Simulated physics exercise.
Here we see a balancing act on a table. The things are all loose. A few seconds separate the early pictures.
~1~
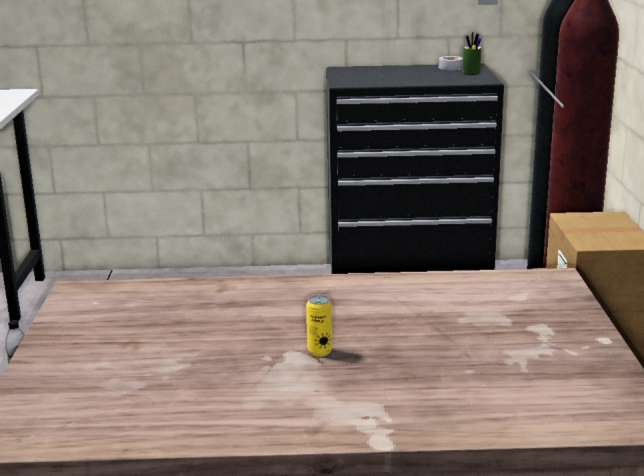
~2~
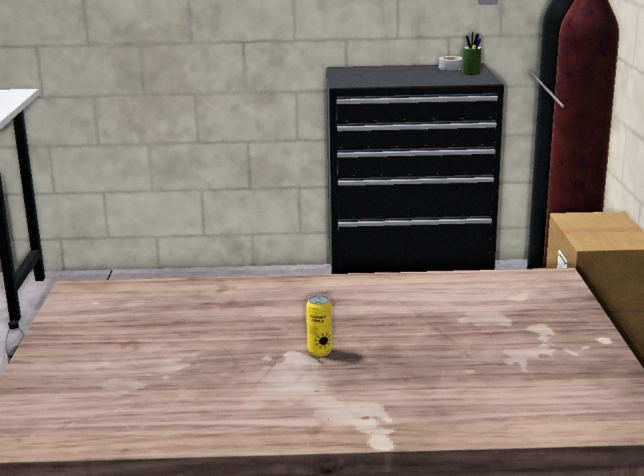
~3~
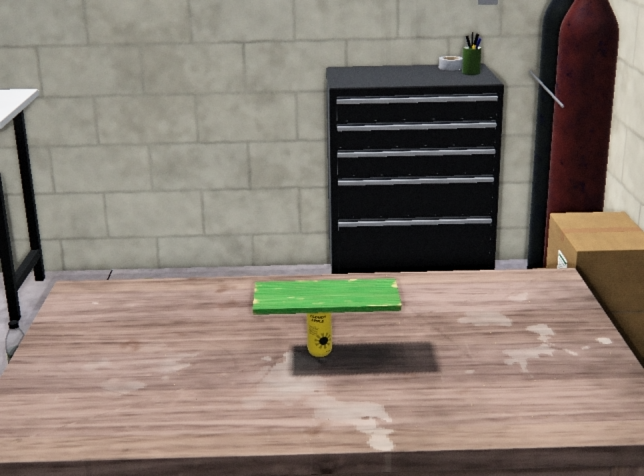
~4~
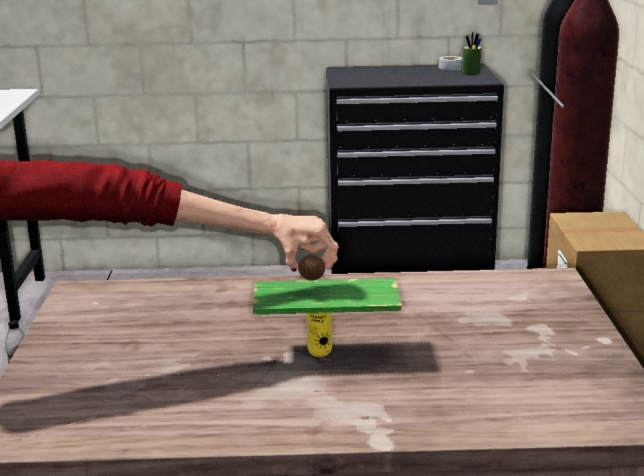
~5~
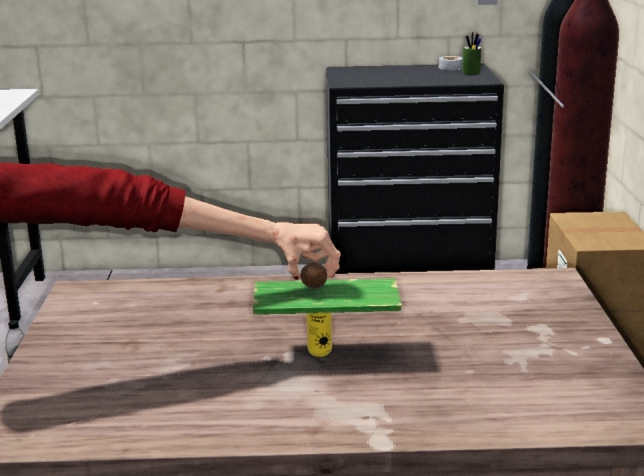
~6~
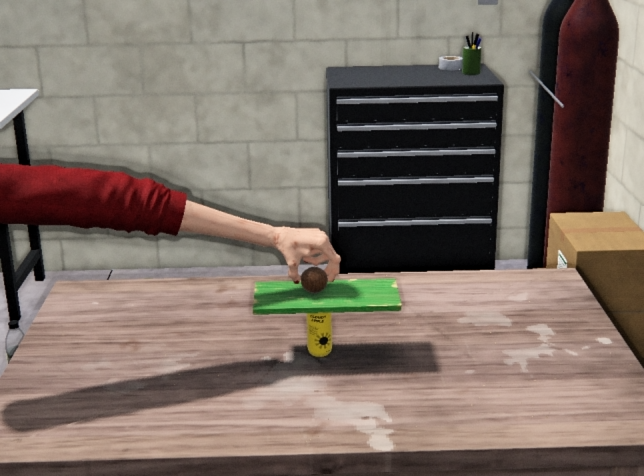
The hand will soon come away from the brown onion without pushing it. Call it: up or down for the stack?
Up - it stays standing.
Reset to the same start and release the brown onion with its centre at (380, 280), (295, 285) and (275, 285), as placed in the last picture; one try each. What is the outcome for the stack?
With the first release it tips over; with the second it stays steady; with the third it stays steady.
Then, 0.80 s past the last view, nothing moves.
Then, 1.70 s past the last view, brown onion resting near (314, 280).
Finally, all 3 still in place. Final places as the last picture's camera would see them, brown onion near (315, 280). The stack stays up.
